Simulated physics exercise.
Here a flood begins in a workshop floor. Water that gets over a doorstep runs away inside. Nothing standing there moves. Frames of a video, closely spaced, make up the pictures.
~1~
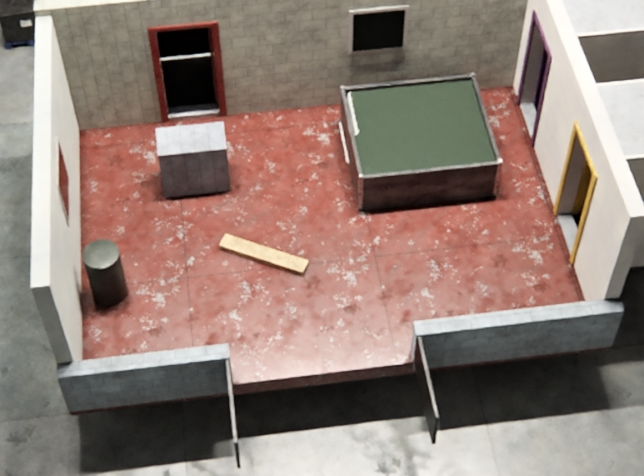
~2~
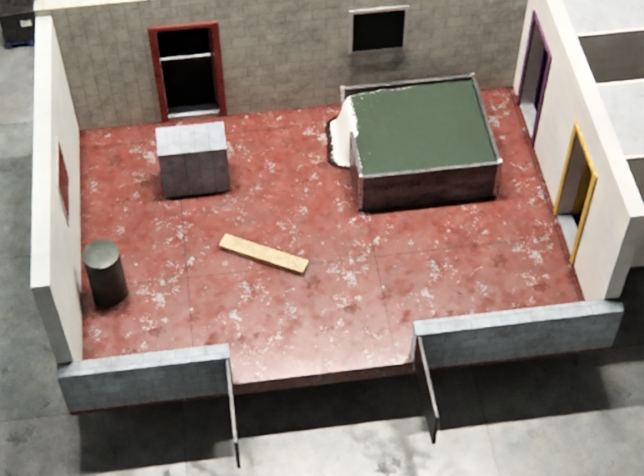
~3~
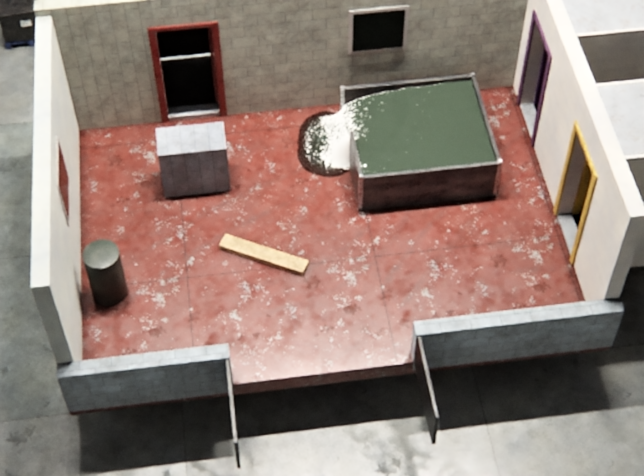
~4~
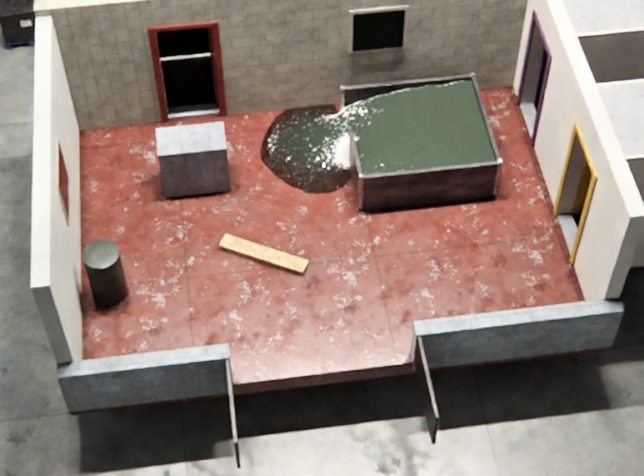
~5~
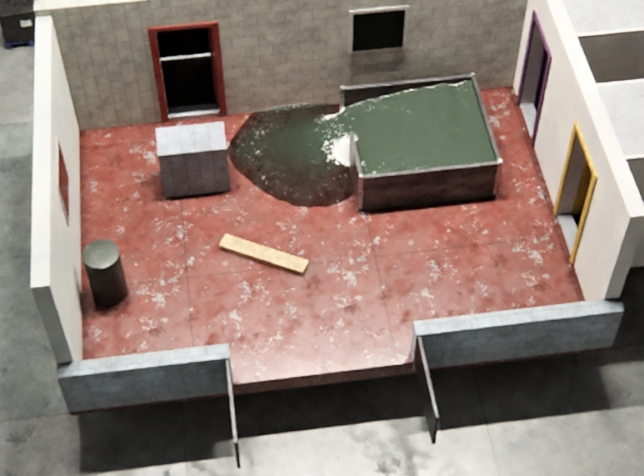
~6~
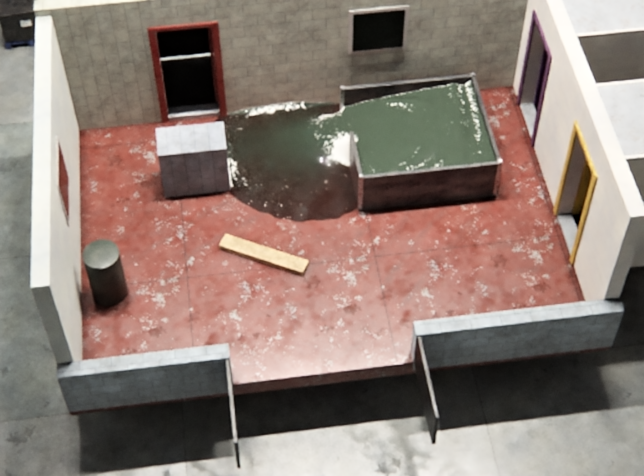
The clip opens on a workshop with a mottled red floor, a grey block, a plank and a still, full tank of green water. Water bursts from the tank's left side, foaming white, then spreads leftward across the floor in a widening dark pool that reaches the grey block.
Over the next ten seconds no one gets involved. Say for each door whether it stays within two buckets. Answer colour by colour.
The red door goes past two buckets; the purple door stays within two buckets; the yellow door stays within two buckets.
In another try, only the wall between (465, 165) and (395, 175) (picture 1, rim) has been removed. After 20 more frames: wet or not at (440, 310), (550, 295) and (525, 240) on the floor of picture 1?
Submerged, submerged, submerged.
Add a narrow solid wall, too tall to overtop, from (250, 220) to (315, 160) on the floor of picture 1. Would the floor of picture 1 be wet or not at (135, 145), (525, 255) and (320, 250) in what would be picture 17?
First soaked, then spared, then soaked.
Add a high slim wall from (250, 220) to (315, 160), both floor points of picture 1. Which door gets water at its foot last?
It is the yellow one.
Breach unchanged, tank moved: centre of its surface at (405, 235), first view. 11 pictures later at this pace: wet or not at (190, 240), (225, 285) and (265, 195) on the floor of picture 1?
Soaked, soaked, soaked.
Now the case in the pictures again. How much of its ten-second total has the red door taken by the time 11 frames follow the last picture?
It would be roughly 15 percent of the ten-second total.
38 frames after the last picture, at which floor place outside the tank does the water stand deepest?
It should be close to (94, 278).
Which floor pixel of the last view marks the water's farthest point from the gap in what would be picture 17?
Farthest reach: About (82, 280).
A moment on, water covers 25 % of the floor; the red door wet at the sill, nothing in, the purple door not reached, the yellow door not reached.
Next, water covers 35 % of the floor; the red door under two buckets in, the purple door not reached, the yellow door not reached.
Then, water covers 55 % of the floor; the red door under two buckets in, the purple door not reached, the yellow door not reached.
Later, water covers 75 % of the floor; the red door over two buckets in, the purple door wet at the sill, nothing in, the yellow door not reached.
In the end, water covers 95 % of the floor; the red door over two buckets in, the purple door wet at the sill, nothing in, the yellow door under two buckets in.
